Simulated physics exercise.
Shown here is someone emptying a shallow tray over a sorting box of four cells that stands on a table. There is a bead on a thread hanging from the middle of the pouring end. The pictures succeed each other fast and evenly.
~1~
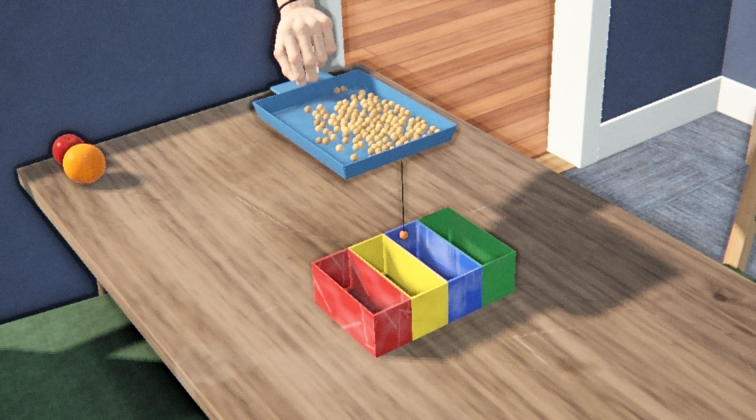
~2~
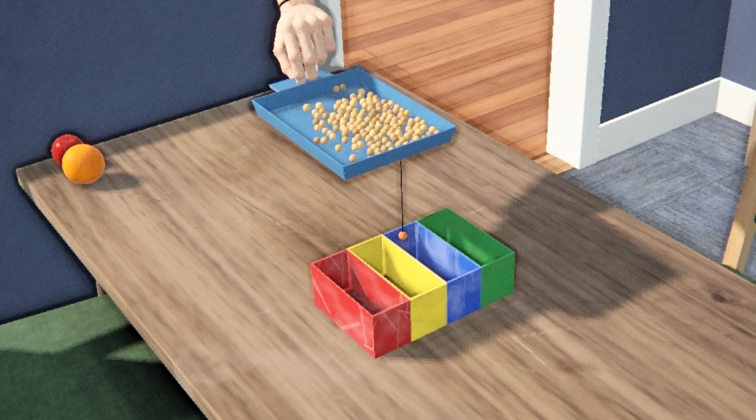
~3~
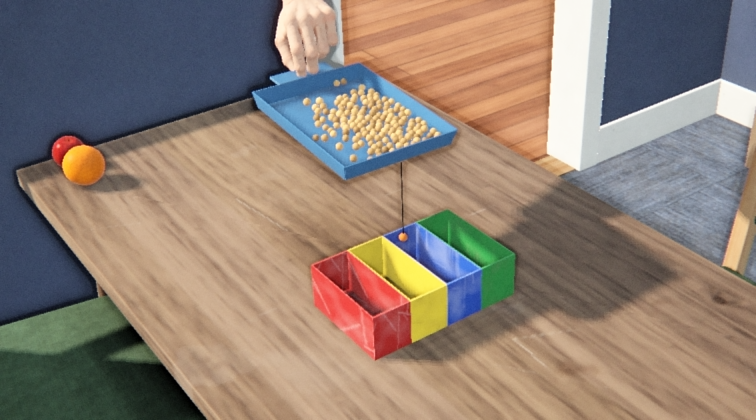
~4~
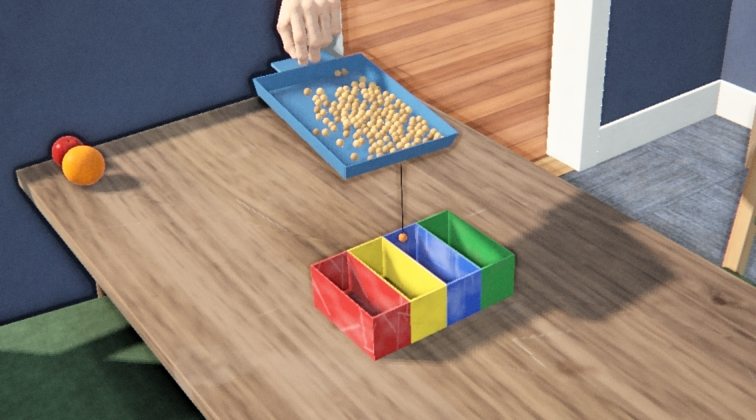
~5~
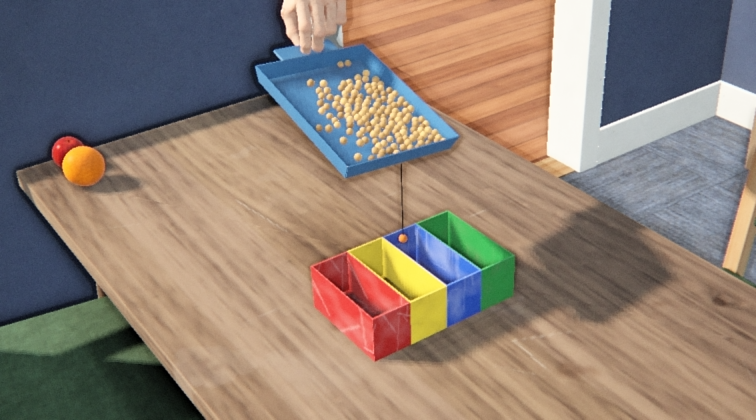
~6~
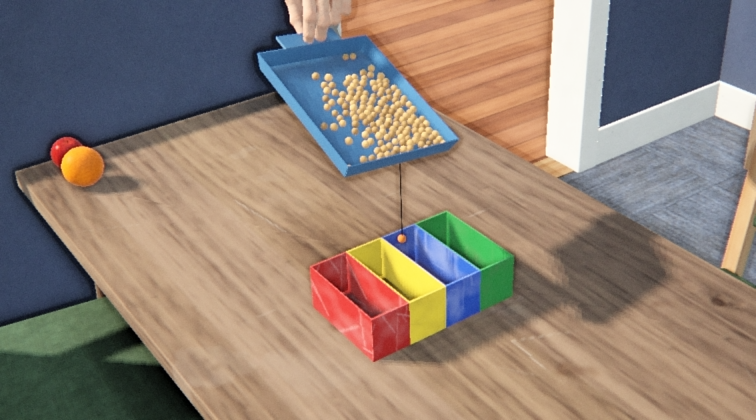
On a wooden table in a blue-walled room, a hand holds a shallow blue tray of small round beads near a box with red, yellow, blue and green cells. The hand gradually raises the tray's back end, tilting it more steeply, and the beads begin shifting toward the lower edge.
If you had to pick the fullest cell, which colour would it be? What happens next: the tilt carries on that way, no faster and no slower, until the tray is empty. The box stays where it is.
It would be green.
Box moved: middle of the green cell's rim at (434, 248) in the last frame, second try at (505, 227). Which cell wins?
First try: The cell in green. Second try: Blue.
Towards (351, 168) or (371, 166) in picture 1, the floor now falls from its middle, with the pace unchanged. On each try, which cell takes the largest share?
First try: The red cell; second try: The cell in red.
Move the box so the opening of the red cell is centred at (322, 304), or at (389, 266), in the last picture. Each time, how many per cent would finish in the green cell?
The first try gives 20 per cent, the second 10 per cent.
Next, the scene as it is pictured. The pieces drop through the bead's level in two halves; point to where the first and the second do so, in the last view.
Earlier portion about (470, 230); later portion about (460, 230).
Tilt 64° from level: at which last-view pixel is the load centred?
Roughly at (419, 138).
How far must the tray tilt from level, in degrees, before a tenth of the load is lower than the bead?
That happens at close to 80 degrees.
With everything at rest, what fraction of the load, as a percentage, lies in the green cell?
Around 70 per cent.
Soon, tray tipped steeply; nearly all on the tray; a stray few falling or outside the box.
A while on, tray tipped past a quarter turn; a small part on the tray; about half in the green cell; about a quarter in the blue cell; a stray few in the yellow cell; about a quarter falling or outside the box.
Towards the end, tray tipped past a quarter turn; about two thirds in the green cell; about a quarter in the blue cell; a stray few in the yellow cell; a small part falling or outside the box.
Finally, tray tipped past a quarter turn; about two thirds in the green cell; about a quarter in the blue cell; a stray few in the yellow cell; none in the red cell; a small part outside the box.
